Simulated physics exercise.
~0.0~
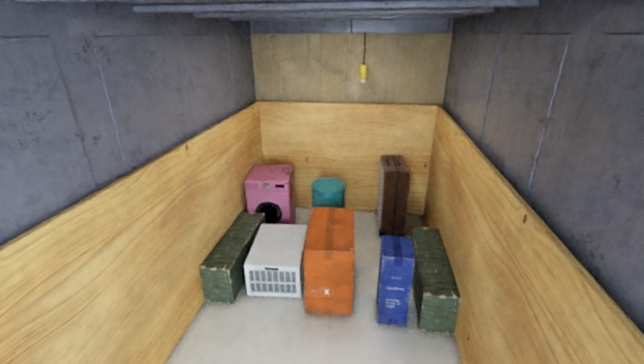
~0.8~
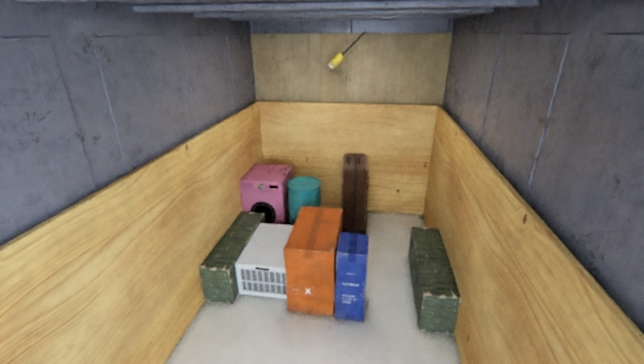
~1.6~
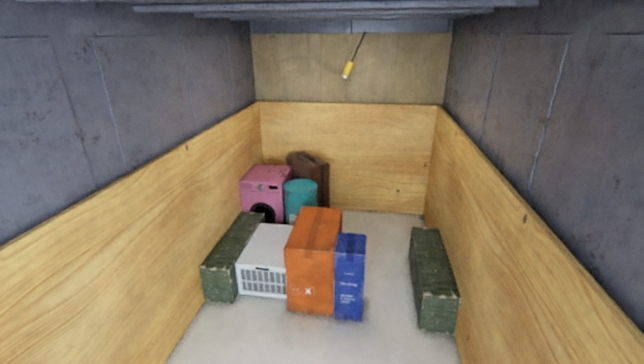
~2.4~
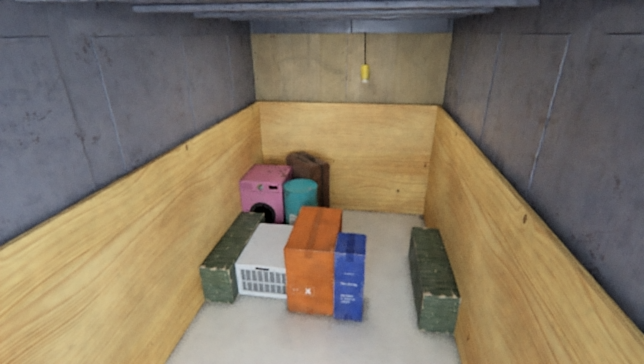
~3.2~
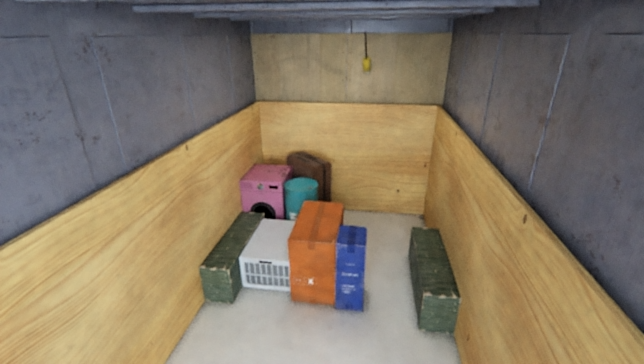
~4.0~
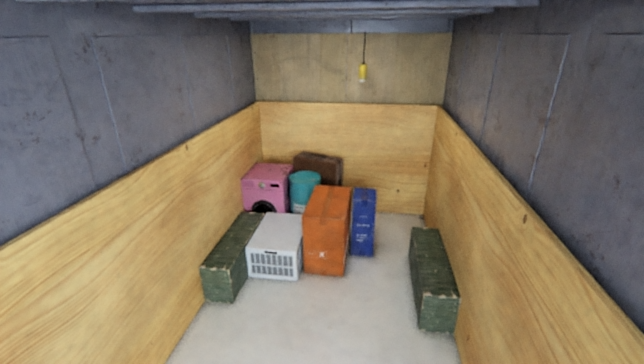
Boxes, a drum and a brown case slide left, then forward, beside the still pink appliance.
